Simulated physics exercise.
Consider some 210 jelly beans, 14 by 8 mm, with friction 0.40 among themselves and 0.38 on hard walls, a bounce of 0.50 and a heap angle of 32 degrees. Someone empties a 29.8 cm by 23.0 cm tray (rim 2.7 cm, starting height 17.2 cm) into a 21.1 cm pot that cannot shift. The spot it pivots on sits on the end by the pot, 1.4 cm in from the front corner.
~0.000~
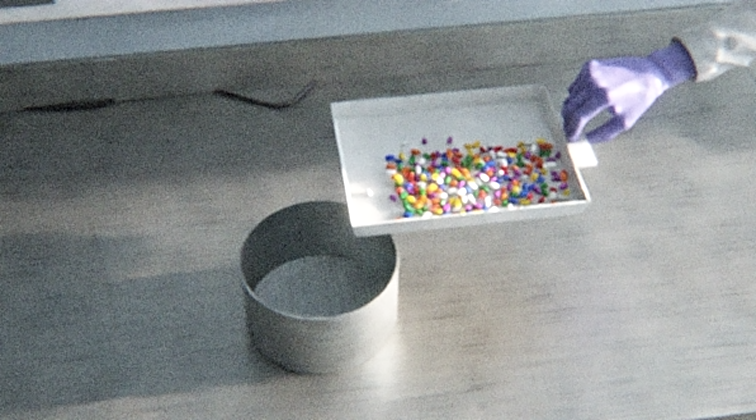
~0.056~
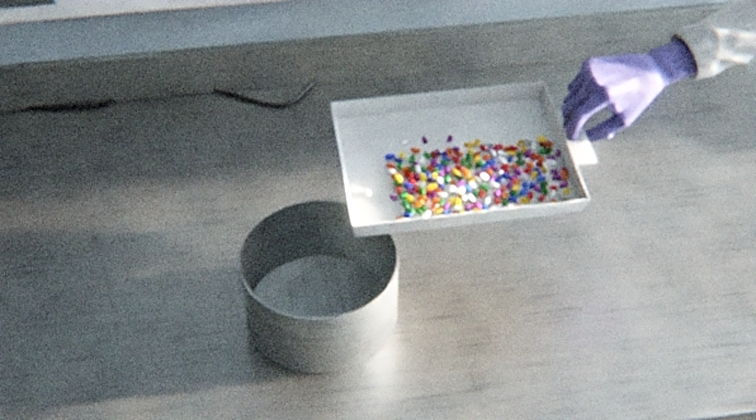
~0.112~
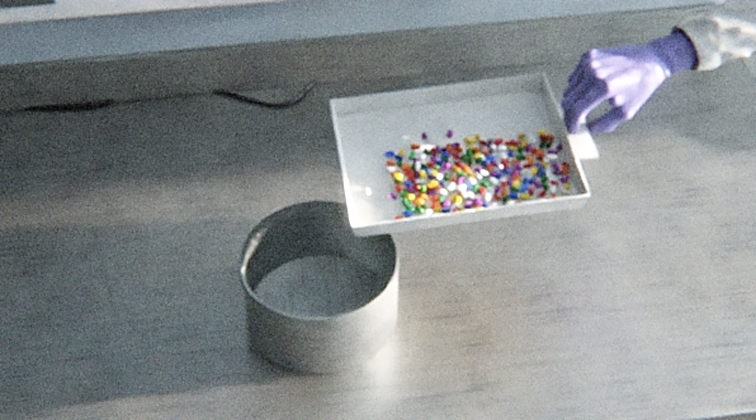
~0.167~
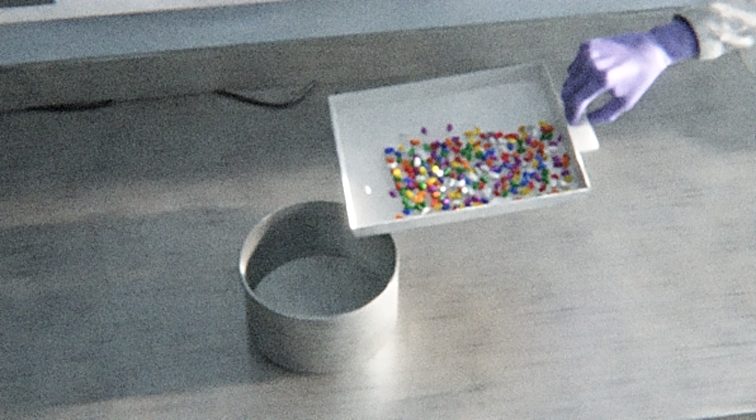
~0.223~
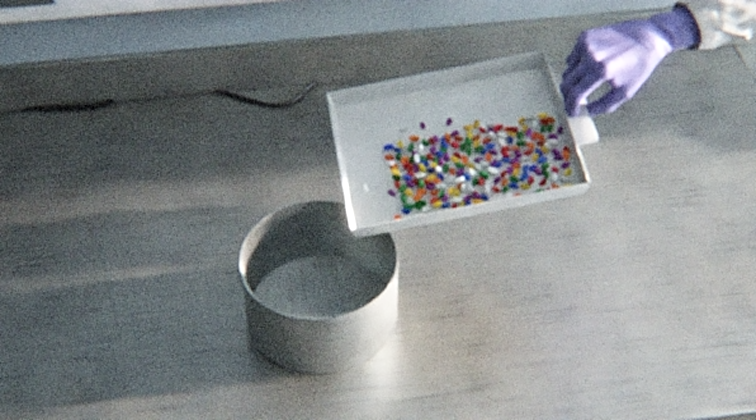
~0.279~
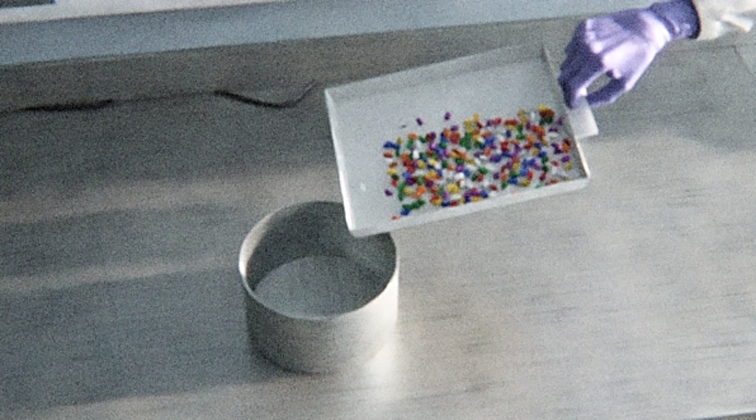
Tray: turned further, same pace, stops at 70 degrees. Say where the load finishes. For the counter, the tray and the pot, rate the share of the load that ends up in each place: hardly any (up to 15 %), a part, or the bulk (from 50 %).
Share of the load - the counter: Hardly any, the left on the tray: A part, the pot: The bulk.
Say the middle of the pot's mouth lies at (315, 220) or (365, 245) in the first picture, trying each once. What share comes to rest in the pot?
The shares would be near 15 and 65 per cent respectively.
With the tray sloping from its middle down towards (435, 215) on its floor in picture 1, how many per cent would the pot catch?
About 25 per cent.
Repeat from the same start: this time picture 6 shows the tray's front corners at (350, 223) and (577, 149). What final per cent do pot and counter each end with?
Pot 30 % / counter 10 %.
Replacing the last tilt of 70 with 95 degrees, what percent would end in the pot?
Roughly 100 %.
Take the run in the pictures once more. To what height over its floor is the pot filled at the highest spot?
Top level: Approx. 2.0 cm.
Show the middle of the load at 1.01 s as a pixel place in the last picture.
The middle of the load should be near (377, 203) then.
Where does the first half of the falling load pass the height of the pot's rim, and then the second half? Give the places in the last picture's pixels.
Around (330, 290), then around (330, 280).
After 0.71 s, tilt 40 degrees; the tray holds 100 %, the pot 0 %.
Then, at 1.01 s, tilt 59 degrees; the tray holds 100 %, the pot 0 %.
Then, at 1.40 s, tilt 70 degrees; the tray holds 65 %, the pot 30 %.
At rest (2.8 s), counter 0 %, tray 35 %, pot 65 %.
